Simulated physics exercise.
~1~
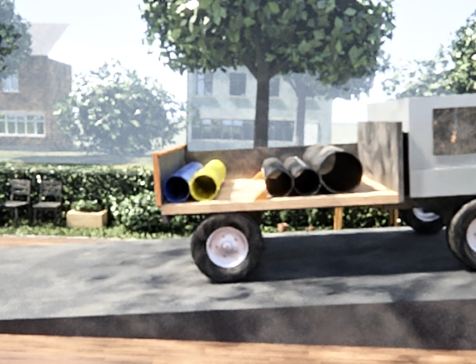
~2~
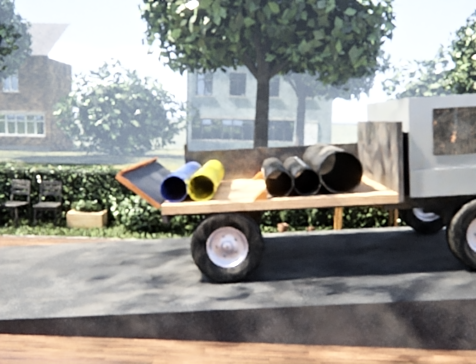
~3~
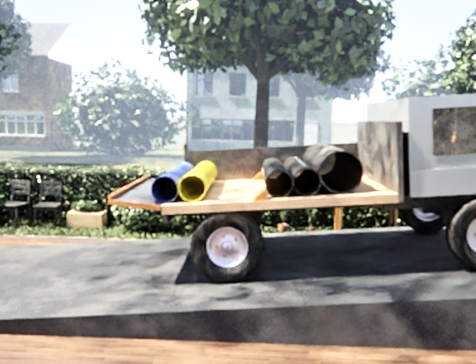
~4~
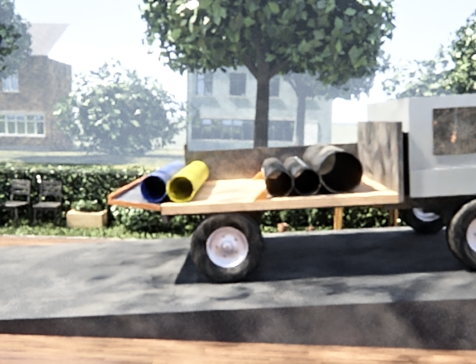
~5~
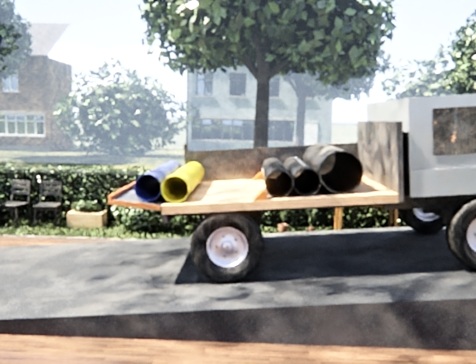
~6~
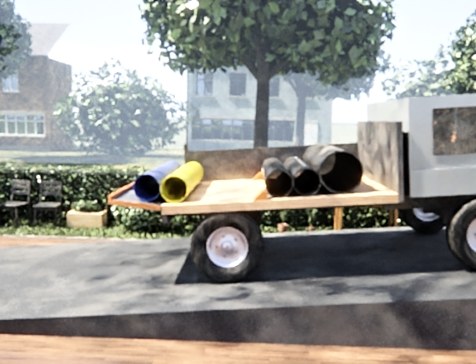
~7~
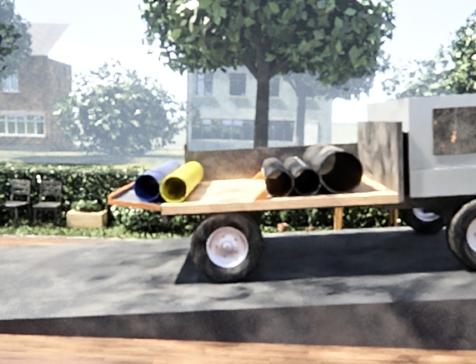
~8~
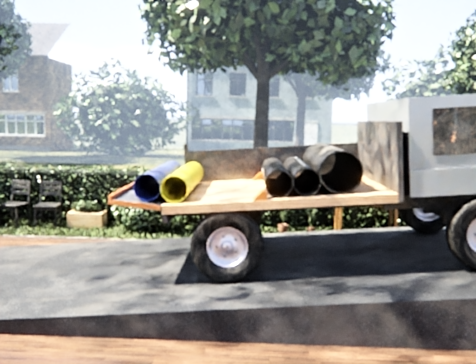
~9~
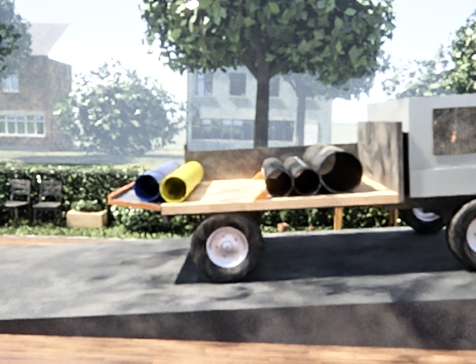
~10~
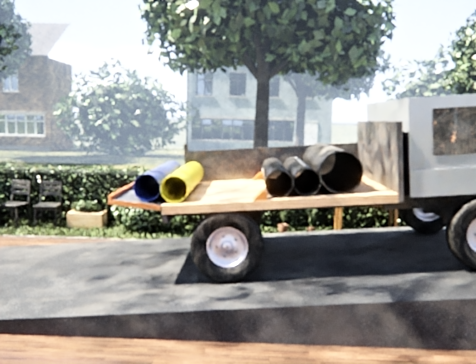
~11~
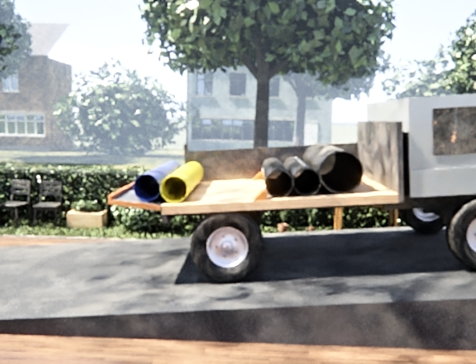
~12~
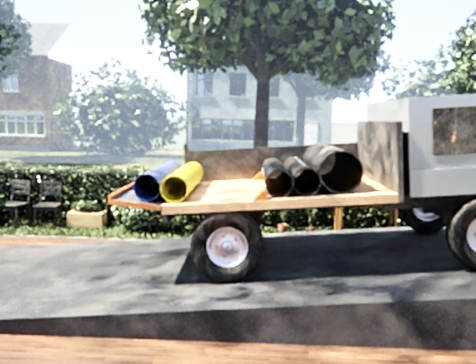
The tailgate of a parked pickup swung down at the left, and the blue and yellow pipes rolled a short way left before stopping, blue on the lowered gate and yellow still on the bed, while the black pipes stayed put.
